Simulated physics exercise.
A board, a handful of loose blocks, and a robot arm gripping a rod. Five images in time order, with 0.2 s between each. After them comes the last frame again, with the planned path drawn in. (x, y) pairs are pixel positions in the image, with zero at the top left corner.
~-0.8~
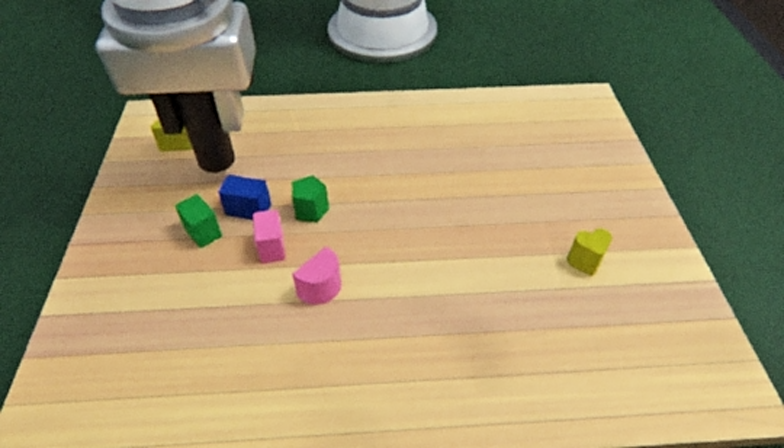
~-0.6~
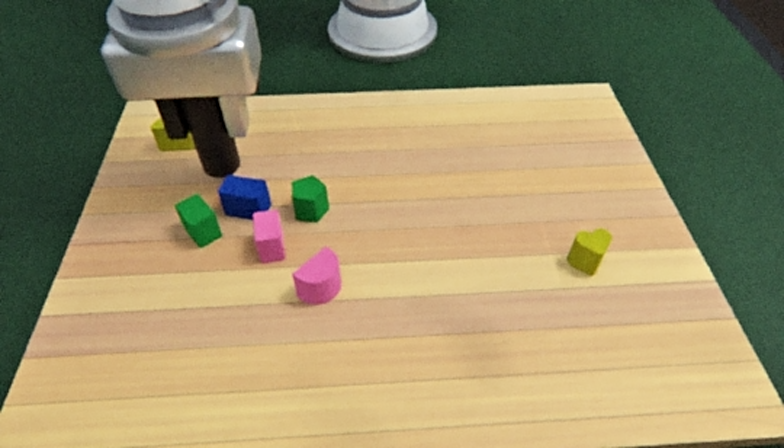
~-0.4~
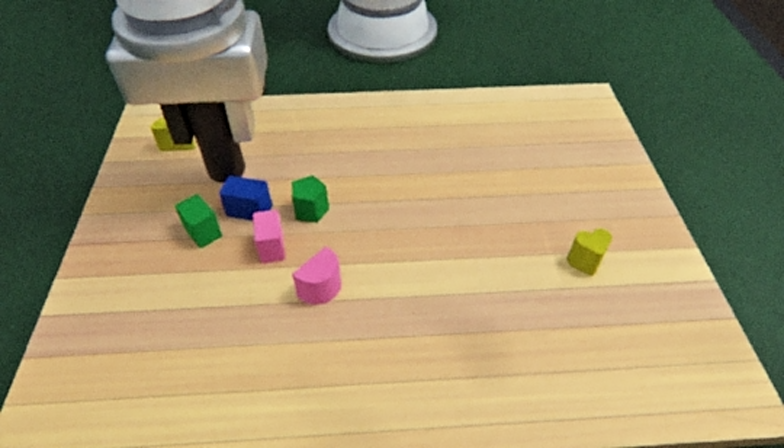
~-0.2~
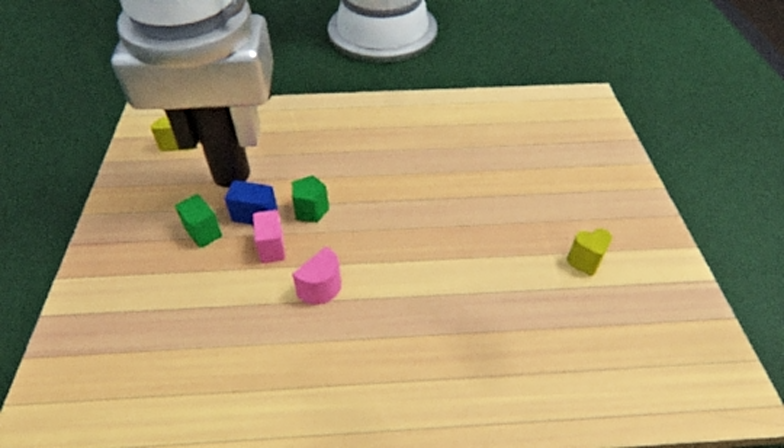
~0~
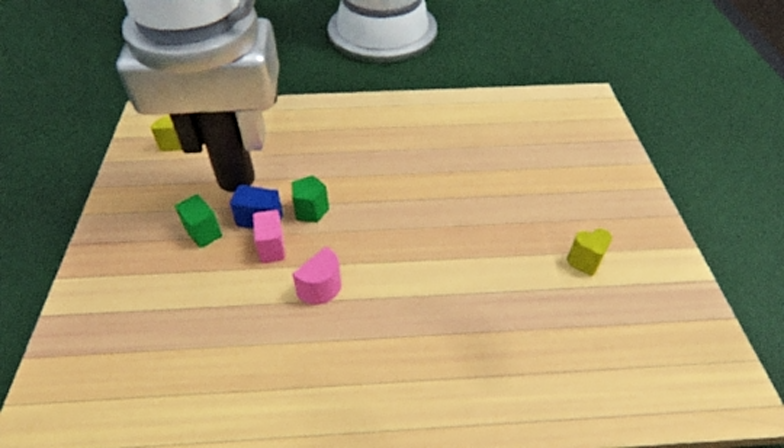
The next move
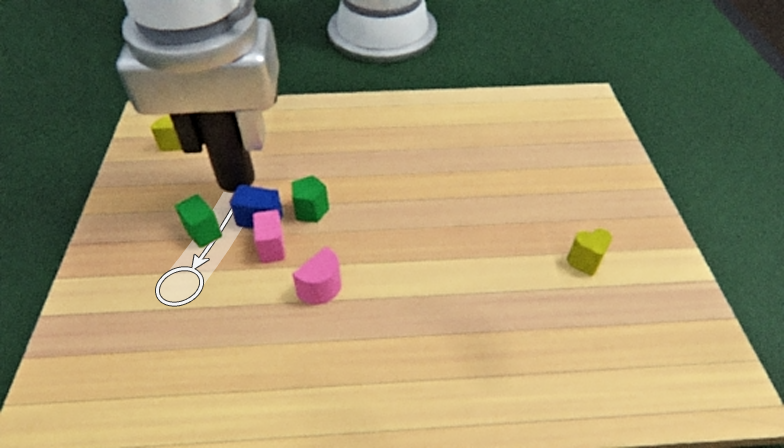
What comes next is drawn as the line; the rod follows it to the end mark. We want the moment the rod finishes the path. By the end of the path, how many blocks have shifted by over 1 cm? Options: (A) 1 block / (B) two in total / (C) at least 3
B: Two in total.
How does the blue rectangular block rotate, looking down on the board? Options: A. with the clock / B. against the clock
(B)
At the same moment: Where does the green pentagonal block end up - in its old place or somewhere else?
At the end of the path, it will still be in place.
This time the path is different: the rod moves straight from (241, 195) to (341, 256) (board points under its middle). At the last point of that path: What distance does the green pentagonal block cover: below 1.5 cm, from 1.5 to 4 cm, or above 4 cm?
Distance: 1.5 to 4 cm.
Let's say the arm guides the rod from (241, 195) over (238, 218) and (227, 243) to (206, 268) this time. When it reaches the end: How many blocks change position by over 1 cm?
Counting only shifts above 1 cm, I get three or more blocks.
The drawn path runs from (241, 195) via (225, 223) and (204, 253), ending at (180, 286).
What follows on the original path. One third of the way, rod (220, 209); green rectangular block (186, 216); blue rectangular block (250, 207), turned 70° anticlockwise; pink rectangular block (270, 227).
Two thirds of the way, rod (198, 241); green rectangular block (157, 241), turned 30° clockwise; blue rectangular block (247, 209), turned 85° anticlockwise; pink rectangular block (270, 227).
At the end, rod (173, 272); green rectangular block (139, 252), turned 60° clockwise; blue rectangular block (247, 209), turned 85° anticlockwise; pink rectangular block (270, 227); green pentagonal block not moved.
